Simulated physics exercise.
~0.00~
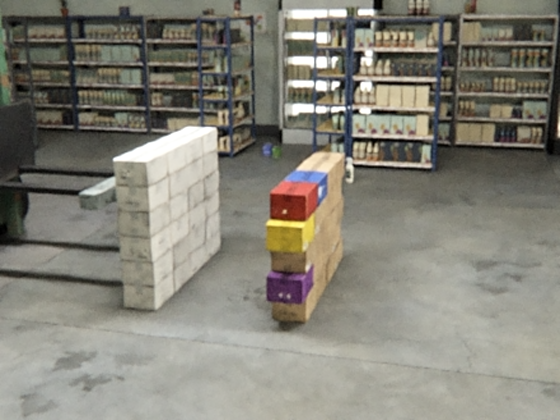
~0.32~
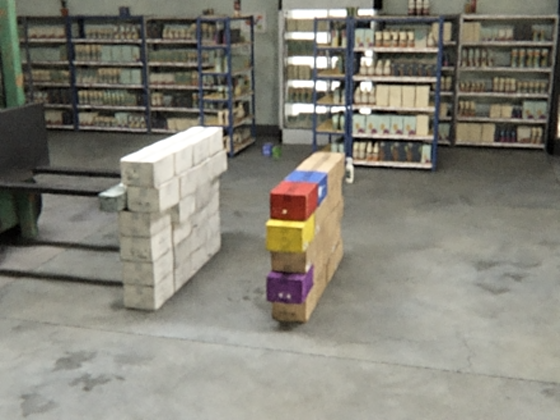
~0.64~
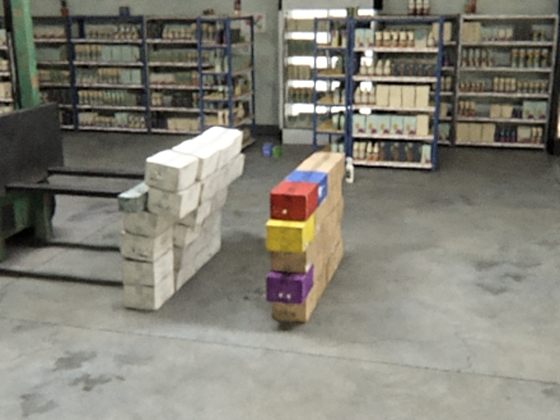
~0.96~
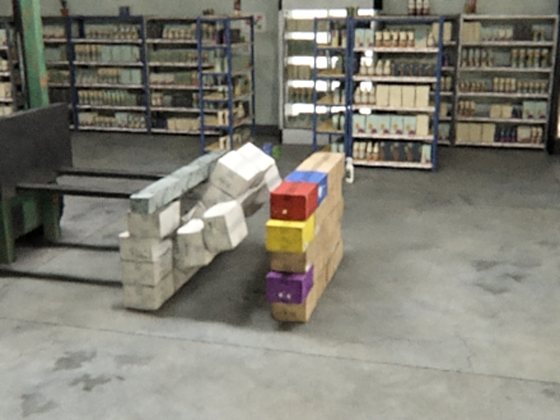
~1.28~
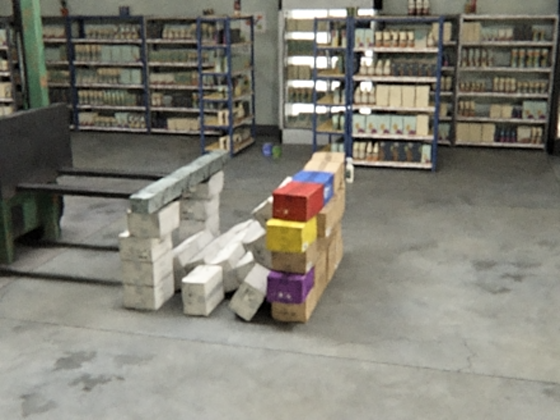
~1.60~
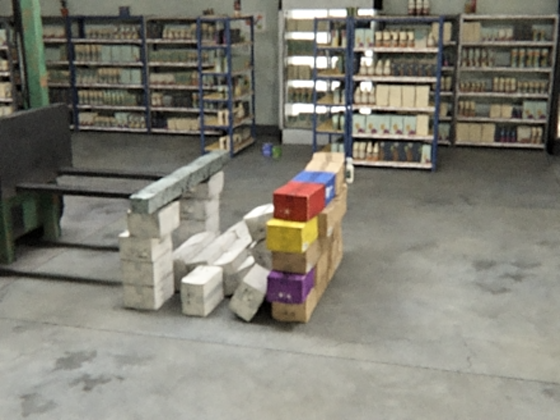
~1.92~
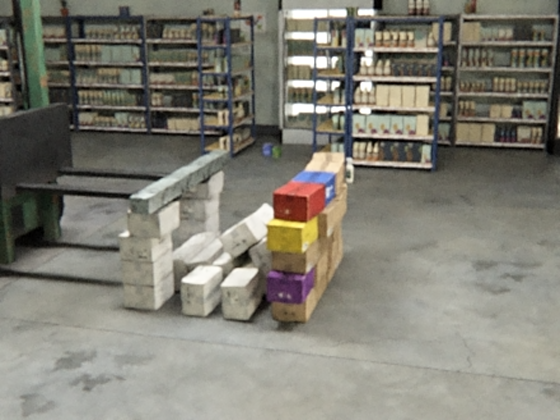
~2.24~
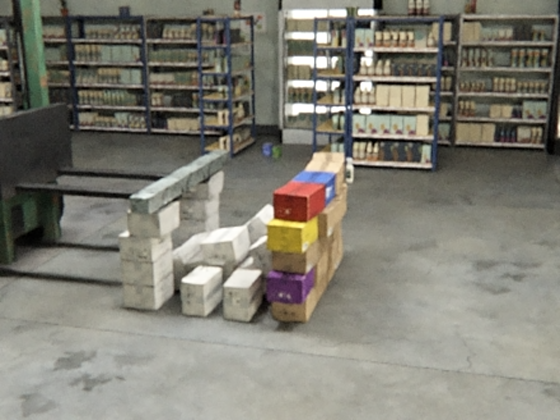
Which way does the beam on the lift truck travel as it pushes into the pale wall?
The beam travels to the right, pushing into the pale blocks before it comes to a stop.
In the video, a lift truck pushes a beam rightward into a wall of pale blocks, toppling many of them against a second wall with coloured blocks. The truck stops, the fallen blocks settle between the walls, and the second wall stays standing, slightly shifted.
